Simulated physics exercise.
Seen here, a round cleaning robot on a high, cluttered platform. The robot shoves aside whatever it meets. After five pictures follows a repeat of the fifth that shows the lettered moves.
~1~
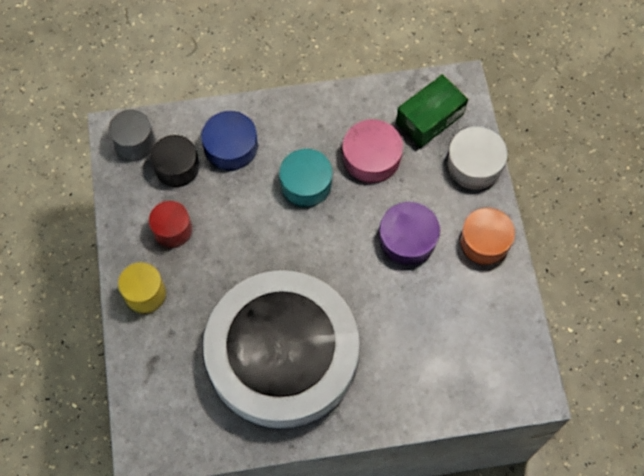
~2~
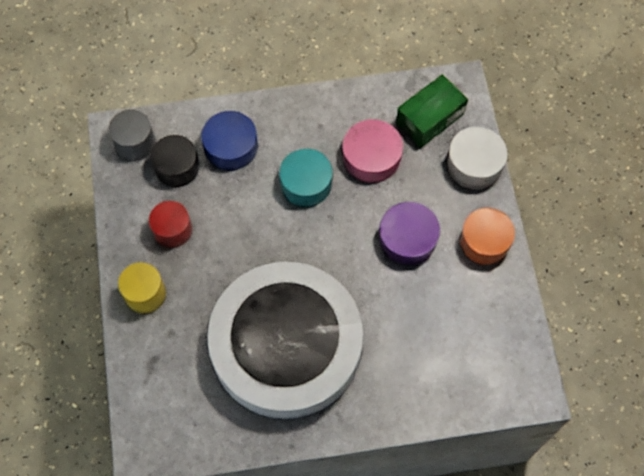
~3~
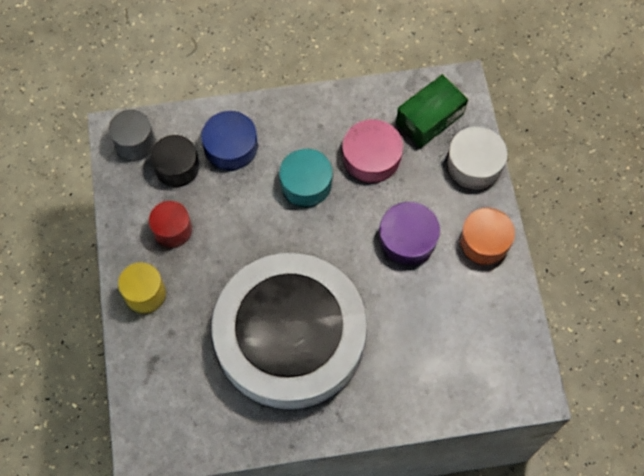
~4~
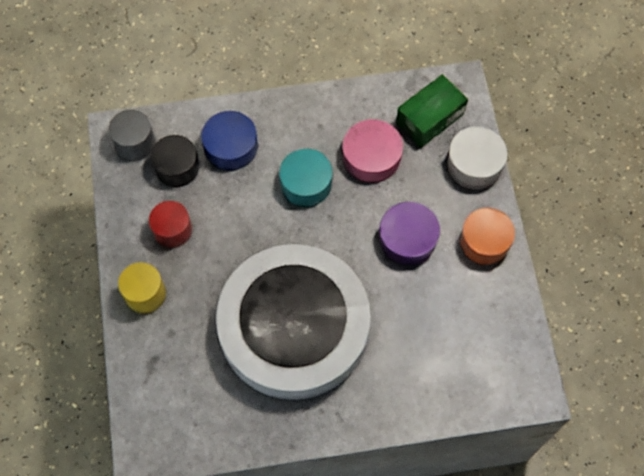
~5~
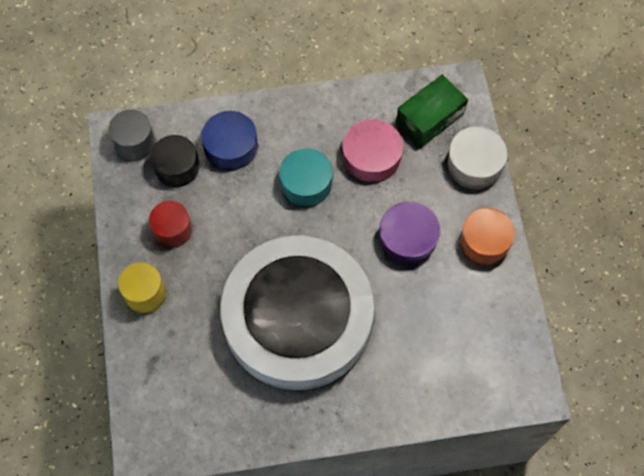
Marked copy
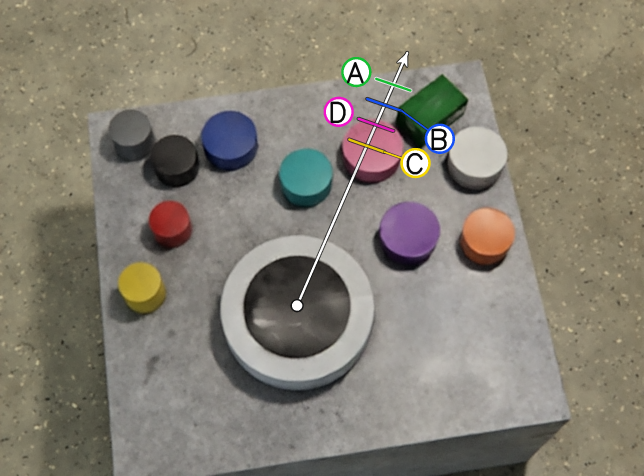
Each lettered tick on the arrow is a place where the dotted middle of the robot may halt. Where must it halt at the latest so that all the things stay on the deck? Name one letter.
It should halt at C.
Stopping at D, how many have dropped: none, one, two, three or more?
By then, one.
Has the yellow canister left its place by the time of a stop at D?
No.
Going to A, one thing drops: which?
The pink canister goes over.
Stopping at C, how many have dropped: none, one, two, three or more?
By then, none.
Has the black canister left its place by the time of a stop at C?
No.
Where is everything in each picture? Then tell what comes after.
In the first frame, orange pail (487, 237); turquoise canister (306, 178); red canister (171, 225).
In the second frame, robot (286, 339); pink canister (373, 151).
In the third frame, robot (289, 330); white pail (477, 159).
In the fourth frame, robot (294, 321); green box (432, 111).
In the fifth frame, robot (298, 312); yellow canister (142, 288); purple pail (409, 234); orange pail (487, 237).
On the marked copy, A at (393, 84); B at (385, 105); C at (367, 146); D at (376, 125); the arrow from (297, 306) to (407, 53); the white dot at (297, 306).
Taking C. A third of the way, robot (323, 253); purple pail (420, 226); turquoise canister (307, 166).
Two thirds of the way, robot (348, 196); green box (444, 101); turquoise canister (303, 122).
When it is over, robot (366, 155); pink canister (399, 77); white pail (485, 153); nothing has fallen.
As for the rest, A drops the pink canister; B drops the pink canister; D drops the pink canister.
